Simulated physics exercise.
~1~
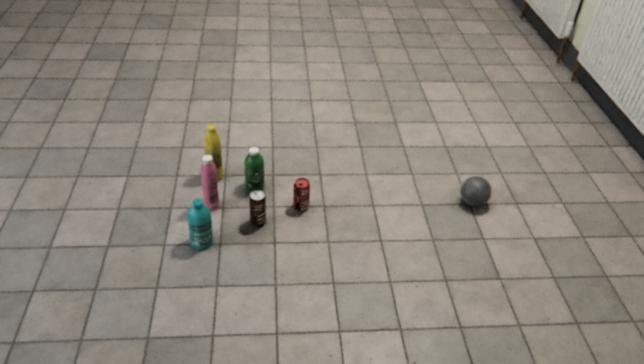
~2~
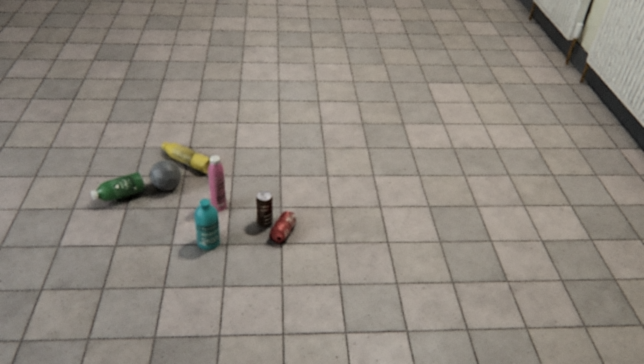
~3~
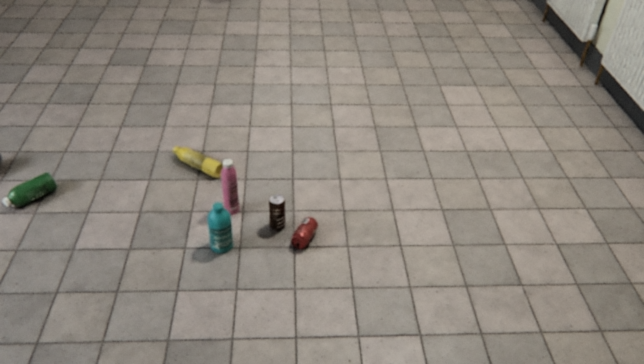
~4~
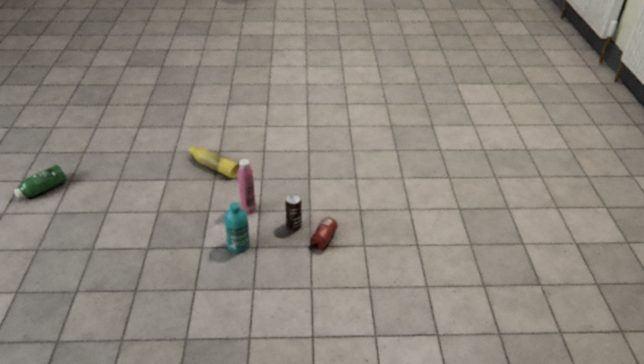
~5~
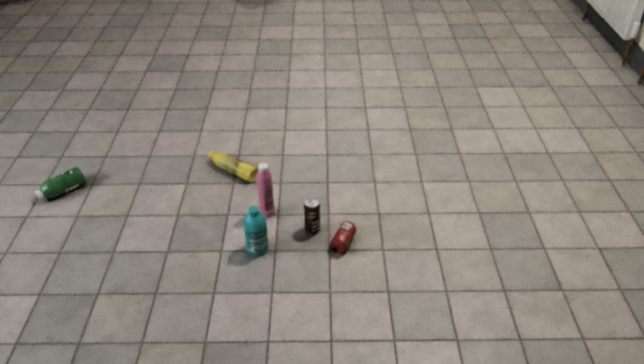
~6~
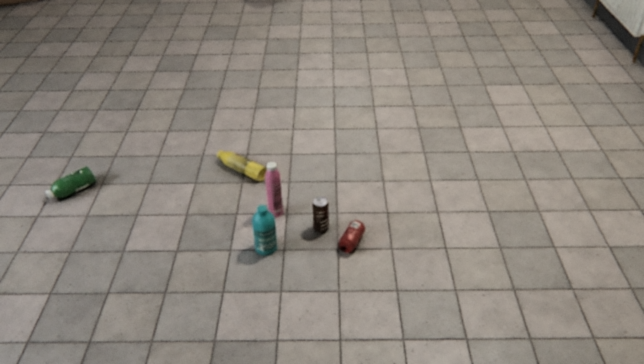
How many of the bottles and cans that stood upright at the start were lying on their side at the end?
Three of them ended up lying on their side, namely the red can, the green bottle and the yellow bottle.
